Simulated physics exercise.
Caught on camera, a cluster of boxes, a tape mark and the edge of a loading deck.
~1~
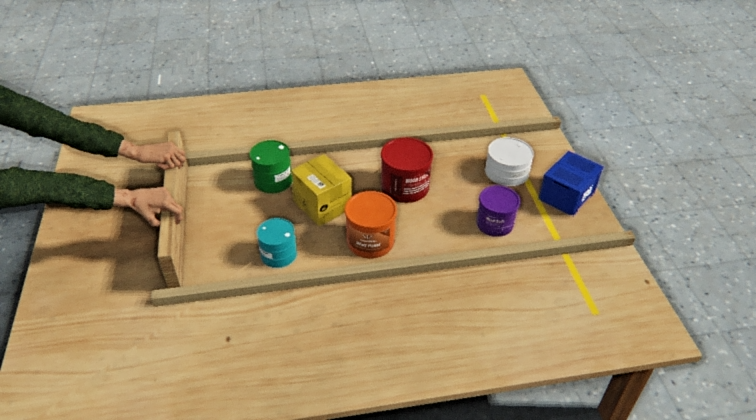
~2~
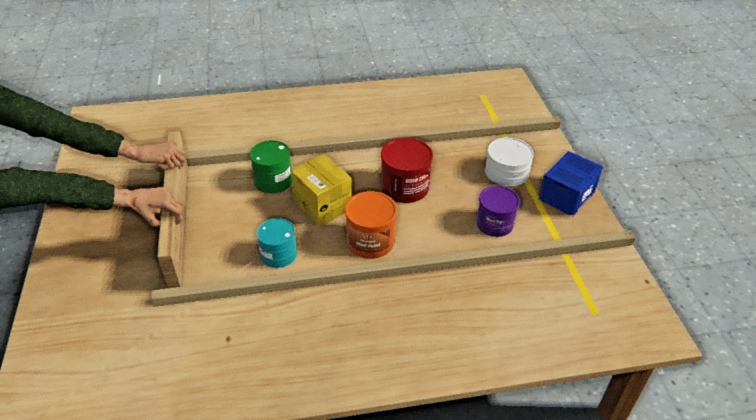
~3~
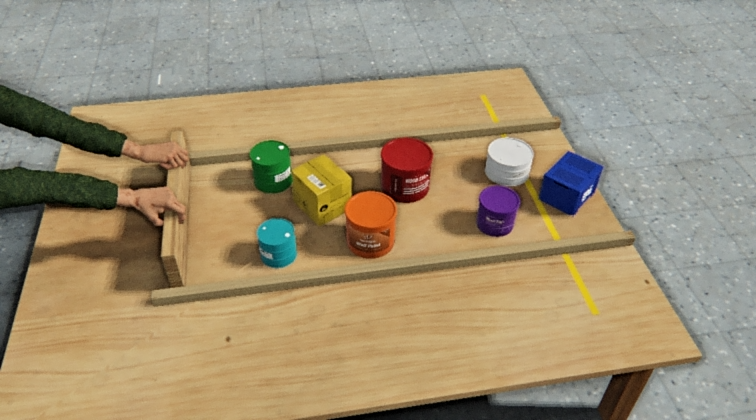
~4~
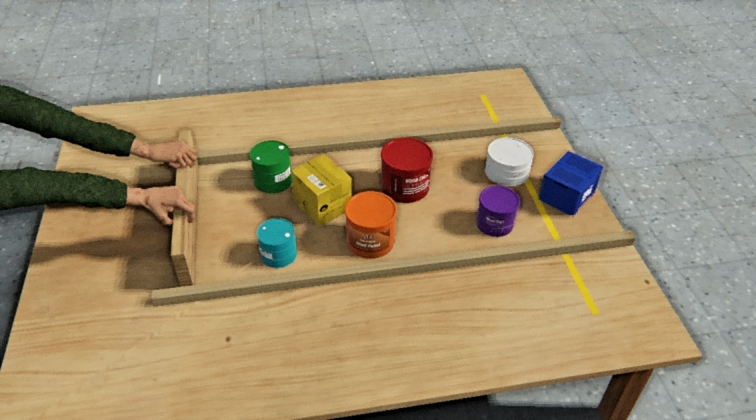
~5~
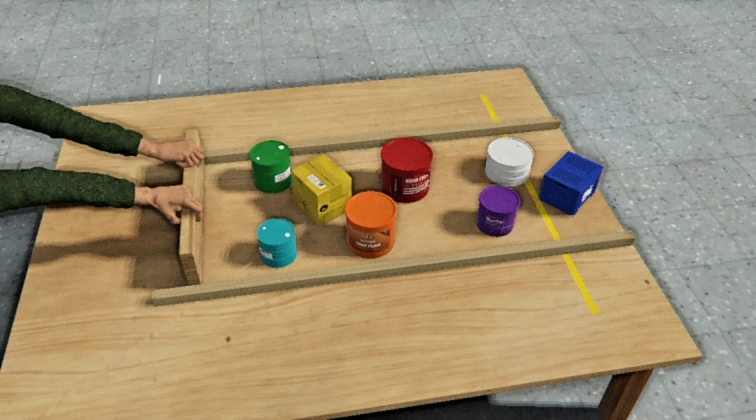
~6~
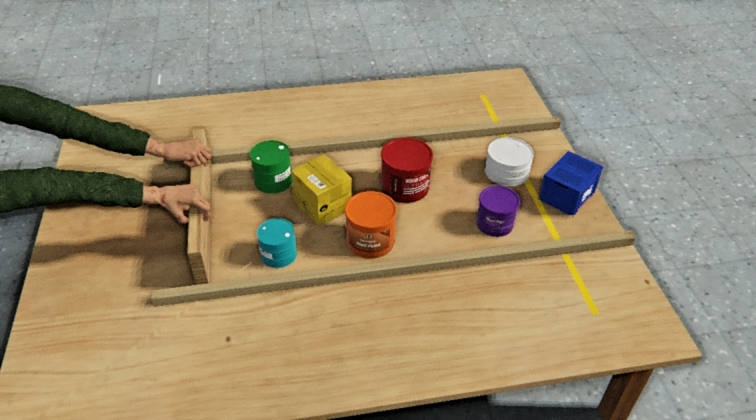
Two hands in dark green sleeves grip a wooden plank at the left of a pale wooden table, seen from above at an angle against a grey tiled floor. Between two rails sit green, turquoise, orange, red, white and purple containers, a yellow box and, by a yellow tape line at right, a blue one. The hands slide the plank slightly rightward, touching nothing else, while the containers and camera stay still.
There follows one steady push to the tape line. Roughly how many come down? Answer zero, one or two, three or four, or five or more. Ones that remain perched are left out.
Three or four.
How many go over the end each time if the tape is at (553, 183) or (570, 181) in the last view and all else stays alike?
5, then 5.
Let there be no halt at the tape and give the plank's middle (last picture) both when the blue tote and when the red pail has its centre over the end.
I reckon its middle sits around (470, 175) and then around (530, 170).
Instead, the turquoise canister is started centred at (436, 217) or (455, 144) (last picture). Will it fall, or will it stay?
For the turquoise canister: It keeps its place, then it keeps its place.
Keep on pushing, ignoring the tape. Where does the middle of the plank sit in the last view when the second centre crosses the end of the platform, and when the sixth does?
At (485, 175) for the second, at (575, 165) for the sixth.
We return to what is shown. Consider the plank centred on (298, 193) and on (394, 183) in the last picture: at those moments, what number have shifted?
By the first moment it's 3, by the second it's 6.
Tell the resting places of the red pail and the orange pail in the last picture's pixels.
The first one ends at (583, 147), the second at (602, 194).
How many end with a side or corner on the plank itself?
Contact count: 3.
Early on, none off yet; blue tote at rest near (570, 184); white canister at rest near (509, 162); purple pail at rest near (497, 212).
Finally, the number that fall off is three or four; lost, purple pail, white canister and blue tote.
